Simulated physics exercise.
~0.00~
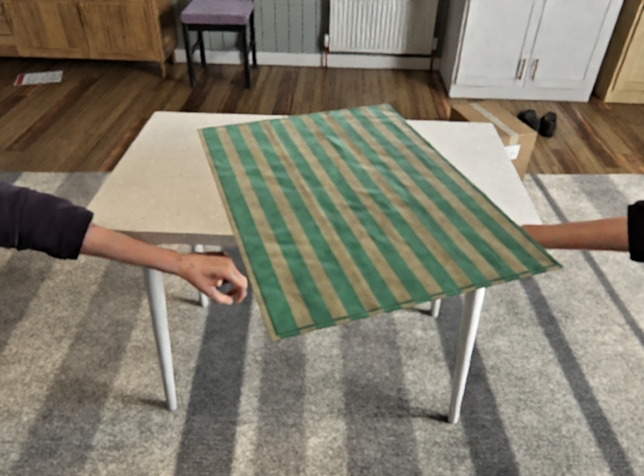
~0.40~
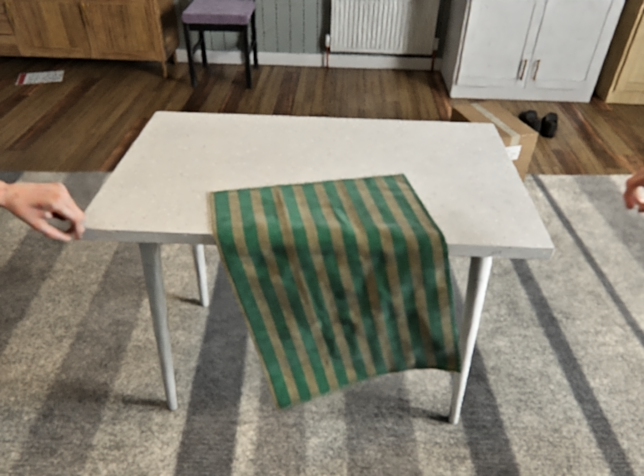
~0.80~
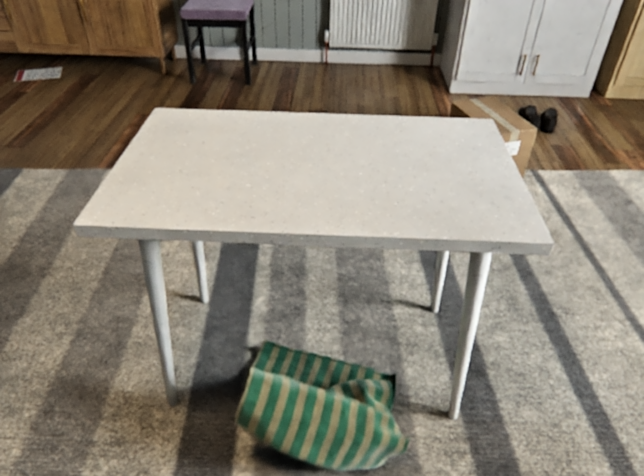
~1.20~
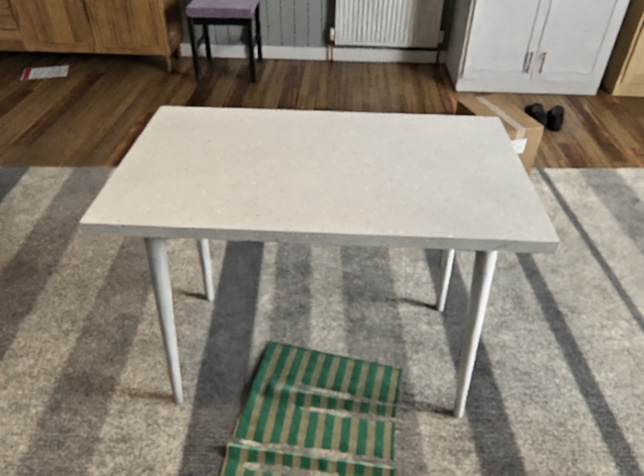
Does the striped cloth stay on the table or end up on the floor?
It ends up on the floor, having slipped off the front edge of the table onto the rug.
A green and tan striped cloth, like a pillow case, is spread above a pale dining table, seen from the front and slightly above in a room with a grey striped rug and wooden floor. A hand shows at its left side and an arm reaches in from the right. The hands let go, and the cloth lands draped over the front edge, with most of it hanging down. It slides off the table and drops in a crumpled heap on the rug. Finally it lies flatter on the rug, slightly creased, below the bare tabletop.
